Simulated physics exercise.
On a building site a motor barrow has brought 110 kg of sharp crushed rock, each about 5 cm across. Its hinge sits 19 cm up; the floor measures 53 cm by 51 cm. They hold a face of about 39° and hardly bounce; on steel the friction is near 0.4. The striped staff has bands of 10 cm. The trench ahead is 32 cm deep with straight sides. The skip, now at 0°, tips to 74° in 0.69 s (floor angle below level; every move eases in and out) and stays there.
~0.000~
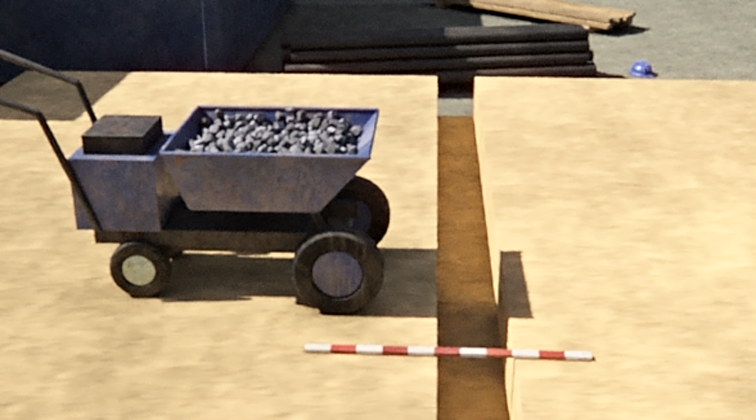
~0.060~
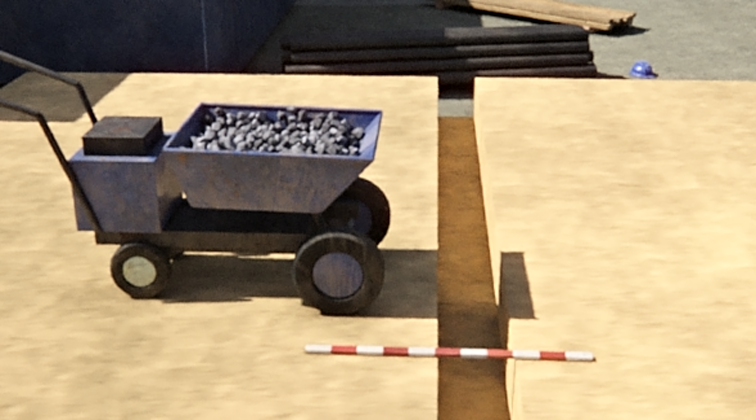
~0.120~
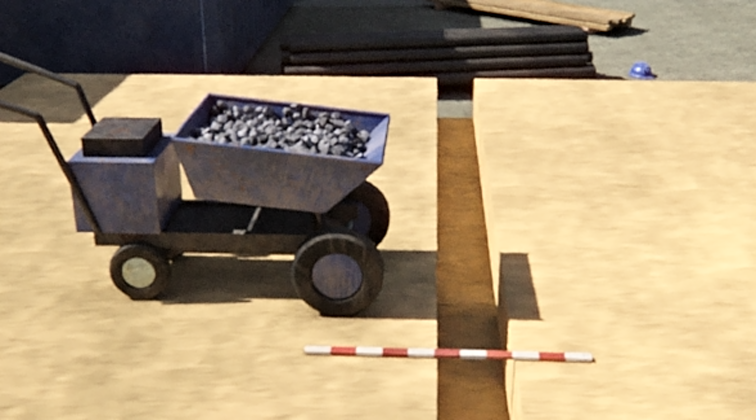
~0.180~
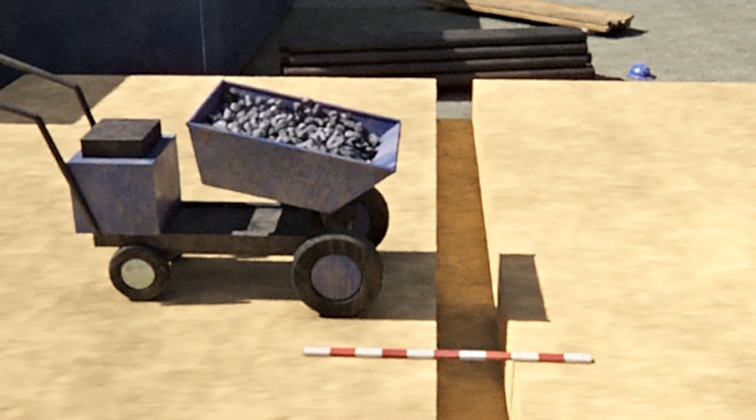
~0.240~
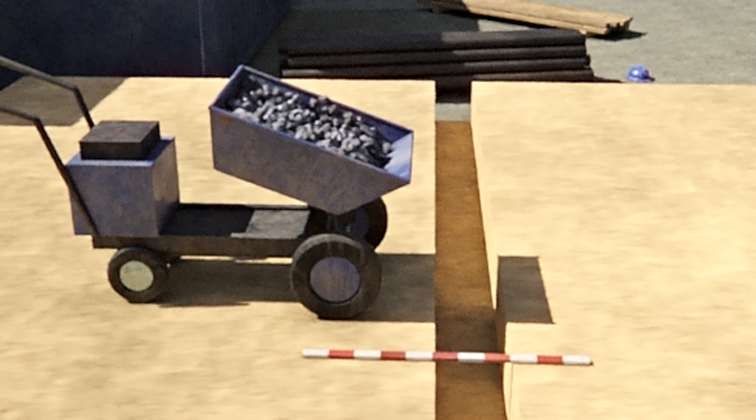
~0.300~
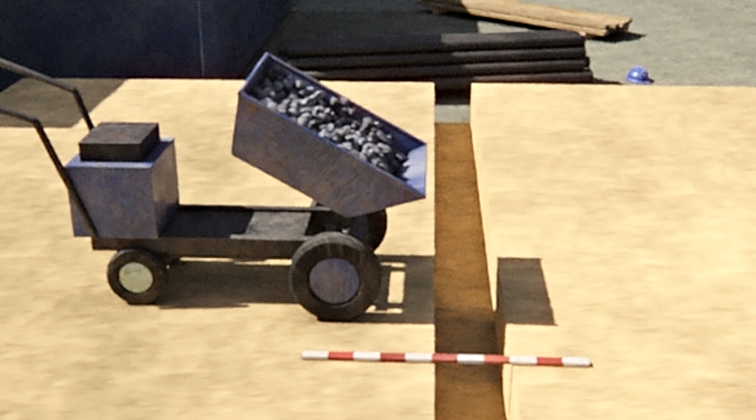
At the start, a blue motor barrow loaded with grey crushed rock stands level on sandy ground, left of a narrow trench with a red-and-white staff lying across it. The skip begins to tilt, its left end rising gradually, then climbs to a steep slant toward the trench, the stones still inside.
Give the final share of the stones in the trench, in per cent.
Close to 46 in a hundred.
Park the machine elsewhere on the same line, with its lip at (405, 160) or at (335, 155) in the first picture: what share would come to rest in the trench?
Near 20 per cent from the first place, 75 from the second.
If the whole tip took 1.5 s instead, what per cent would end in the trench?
It would be near 70 per cent.
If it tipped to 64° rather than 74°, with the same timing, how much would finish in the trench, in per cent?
In that case some 35 per cent.
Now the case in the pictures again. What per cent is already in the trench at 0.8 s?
Some 15 per cent.
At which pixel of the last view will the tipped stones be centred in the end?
Their middle is at about (514, 286).
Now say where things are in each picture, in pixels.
Lip at (369, 158), floor tilted 0°, highest stones at (291, 119), in the first picture.
Lip at (373, 160), floor tilted 2°, highest stones at (280, 119); the stones move at 0.4 m/s on average, in the second picture.
Lip at (382, 164), floor tilted 6°, highest stones at (245, 113); the stones move at 0.7 m/s on average, in the third picture.
The skip is at 12°, its lip at (395, 171); the top of the load is at (240, 105); the stones move at 1.1 m/s on average, in the fourth picture.
Lip at (410, 183), floor tilted 21°, highest stones at (247, 93); the stones move at 1.3 m/s on average, in the fifth picture.
Lip at (426, 197), floor tilted 30°, highest stones at (268, 82); the stones move at 1.5 m/s on average, in the sixth picture.
After 0.5 s the floor is at 63°; 100 % in the skip; the foremost stones are at (455, 221).
After 0.8 s the floor is at 74°; 61 % in the skip, 16 % in the trench, 24 % past the trench; the foremost stones are at (555, 287).
After 1.1 s the floor is at 74°; 12 % in the skip, 33 % in the trench, 55 % past the trench; the foremost stones are at (708, 281).
After 3.1 s the floor is at 74°; 0 % in the skip, 46 % in the trench, 54 % past the trench; the foremost stones are past the picture's edge.
